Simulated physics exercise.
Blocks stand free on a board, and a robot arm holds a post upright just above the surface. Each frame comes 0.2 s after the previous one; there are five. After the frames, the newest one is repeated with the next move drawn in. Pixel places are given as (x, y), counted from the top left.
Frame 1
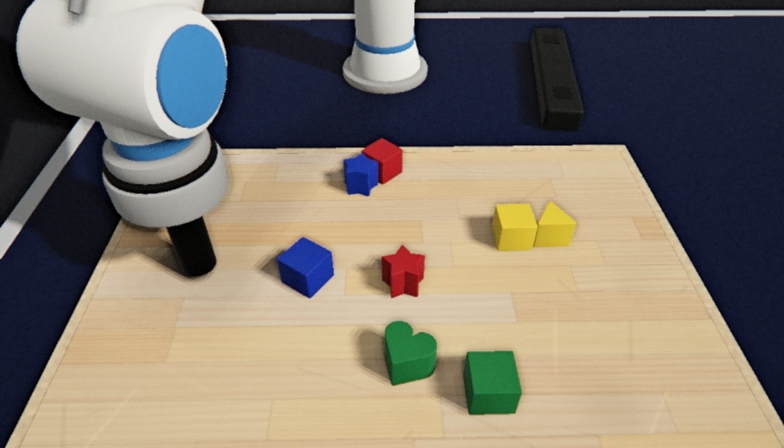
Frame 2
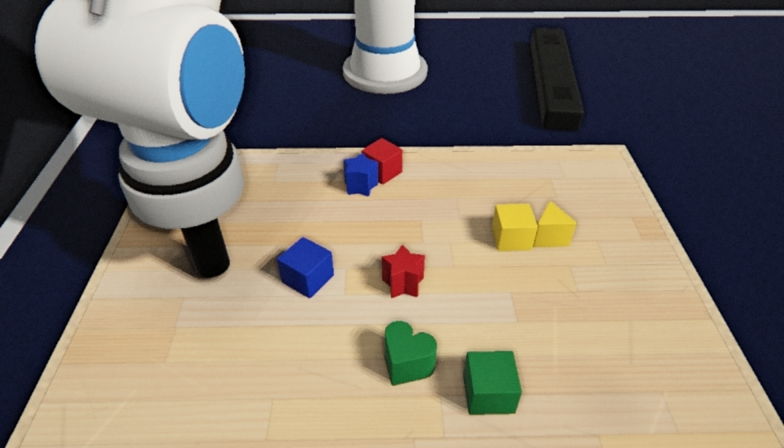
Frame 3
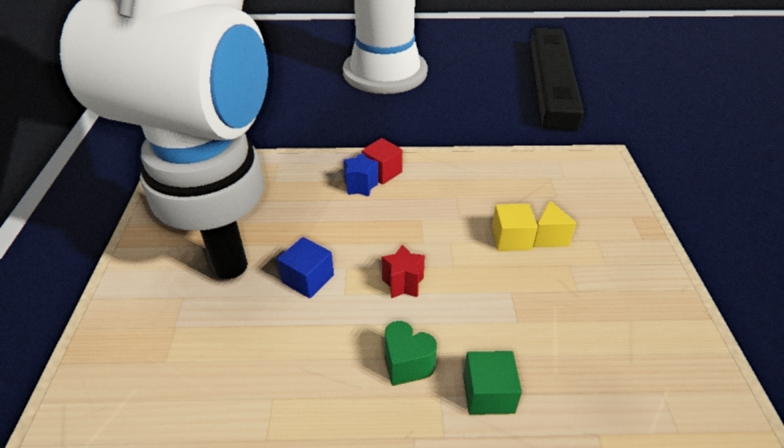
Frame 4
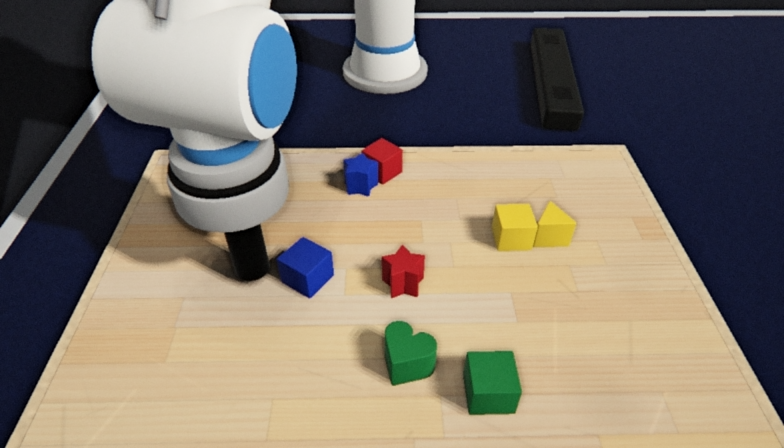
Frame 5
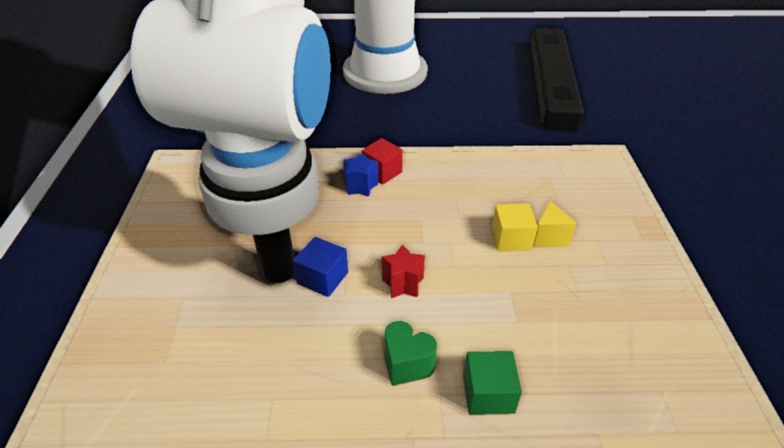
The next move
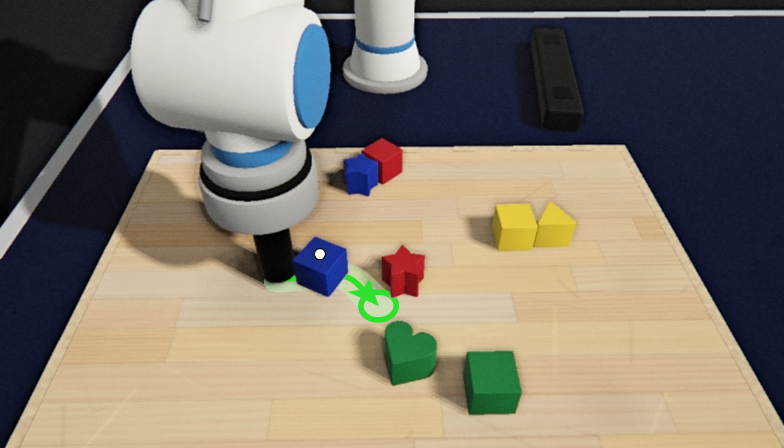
A white robot arm with blue caps holds a black post upright over a pale wooden board, seen from a fixed, raised viewpoint. Around the board sit a blue cube left of a red star, a blue and a red block behind, two yellow blocks at right, and a green heart and cube in front. The post glides right, meets the blue cube and pushes it slightly toward the star.
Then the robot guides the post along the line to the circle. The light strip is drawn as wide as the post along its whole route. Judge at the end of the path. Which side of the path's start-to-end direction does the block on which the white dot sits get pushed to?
Answer: Left.
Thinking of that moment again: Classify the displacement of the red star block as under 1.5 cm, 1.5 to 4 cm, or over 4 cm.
Of the three bands, it's 1.5 to 4 cm.
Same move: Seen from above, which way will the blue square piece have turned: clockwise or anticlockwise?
Twists anticlockwise.
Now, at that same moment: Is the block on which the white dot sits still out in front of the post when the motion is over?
I'd say no.
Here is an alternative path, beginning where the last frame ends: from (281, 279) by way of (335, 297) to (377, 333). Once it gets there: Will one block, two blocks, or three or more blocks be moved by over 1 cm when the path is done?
The way I see it, the answer is one.
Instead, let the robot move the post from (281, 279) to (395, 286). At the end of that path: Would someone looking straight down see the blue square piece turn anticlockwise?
In short: Yes.
The line goes from (281, 279) through (320, 276) and (355, 282) to (379, 306); the dot is on the blue square piece.
The first path, step by step. One third of the way, post (319, 268); blue square piece (356, 250), turned 20° anticlockwise.
Two thirds of the way, post (355, 274); blue square piece (388, 247), turned 55° anticlockwise; red star block (426, 260), turned 50° clockwise.
At the end, post (378, 297); blue square piece (391, 247), turned 65° anticlockwise; red star block (428, 259), turned 60° clockwise; green heart block unmoved.
